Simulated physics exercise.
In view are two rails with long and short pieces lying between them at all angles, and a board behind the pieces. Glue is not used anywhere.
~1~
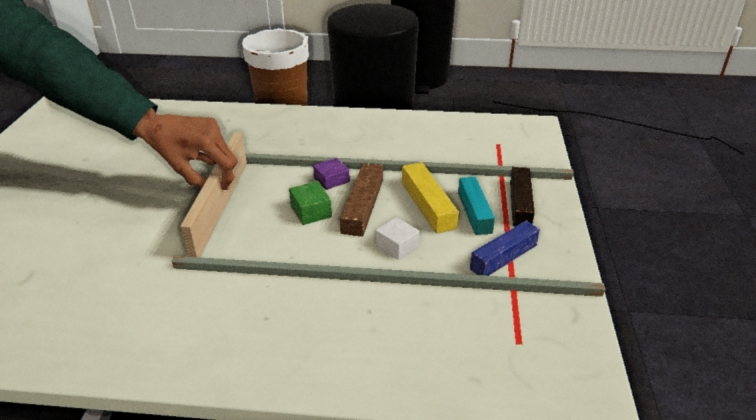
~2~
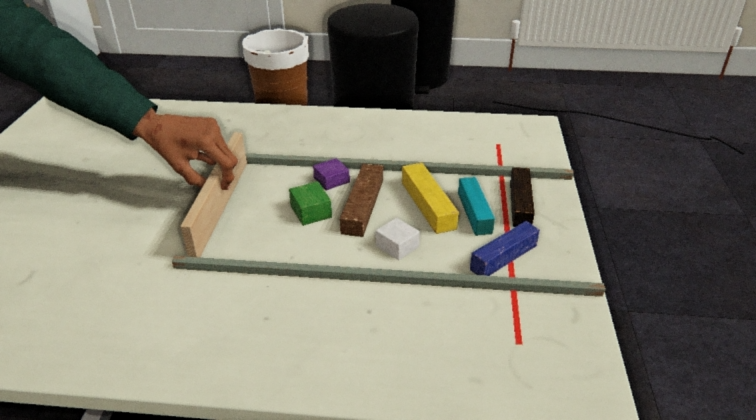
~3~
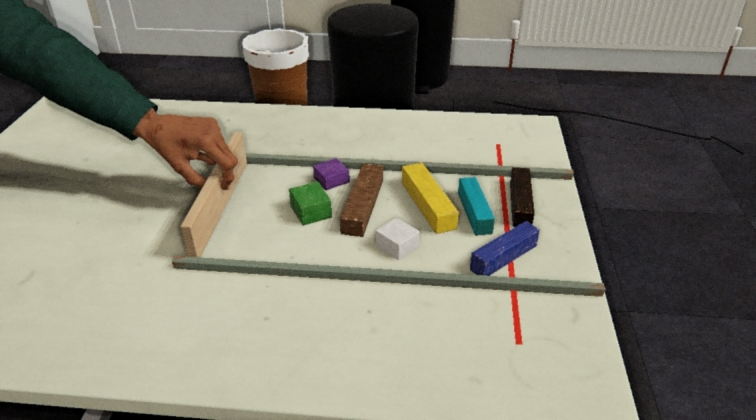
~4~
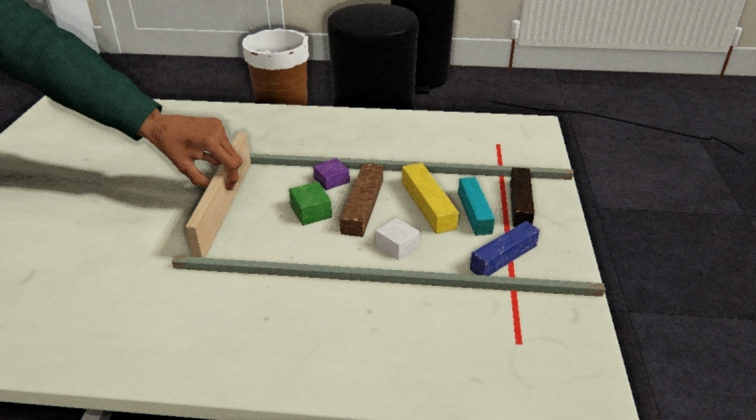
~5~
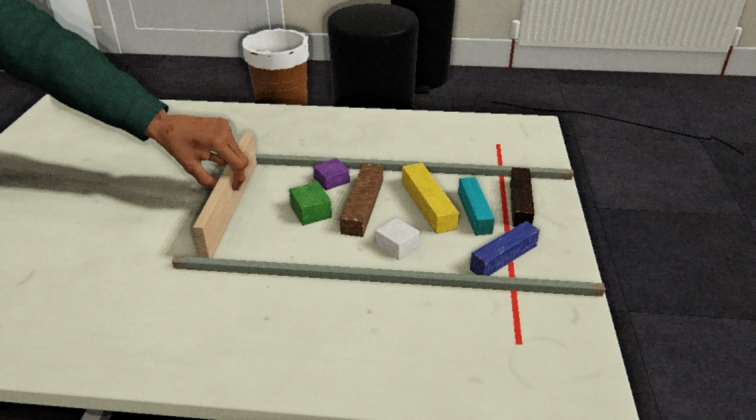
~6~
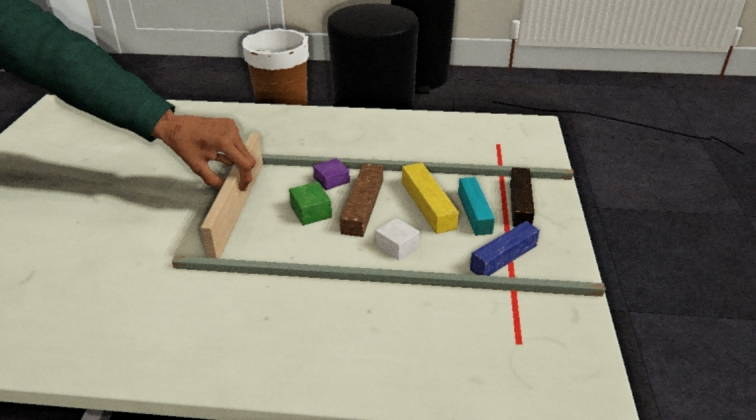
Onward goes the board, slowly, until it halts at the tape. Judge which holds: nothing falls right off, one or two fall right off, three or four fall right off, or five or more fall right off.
Most likely, a single one or a pair will tumble down.
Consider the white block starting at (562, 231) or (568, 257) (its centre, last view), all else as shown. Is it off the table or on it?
In order, falls away; hangs on.
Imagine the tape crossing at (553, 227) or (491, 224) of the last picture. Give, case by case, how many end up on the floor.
Try by try, 5 and 1.
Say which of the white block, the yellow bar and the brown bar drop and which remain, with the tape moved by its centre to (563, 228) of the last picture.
Here the white block remains in place while the yellow bar drops down and the brown bar drops down.
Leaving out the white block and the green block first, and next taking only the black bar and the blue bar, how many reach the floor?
Counts - first: 1; second: 1.
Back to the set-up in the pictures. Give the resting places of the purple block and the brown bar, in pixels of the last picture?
Final positions: Near (518, 188); near (551, 212).
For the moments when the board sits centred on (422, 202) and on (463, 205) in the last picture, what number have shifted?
7 and 8.
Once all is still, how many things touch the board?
The answer is 3.
Early on, none off yet; black bar at rest near (522, 197); blue bar at rest near (505, 249); turquoise stick at rest near (476, 205).
Finally, the number that fall off is one or two; lost, turquoise stick and black bar.
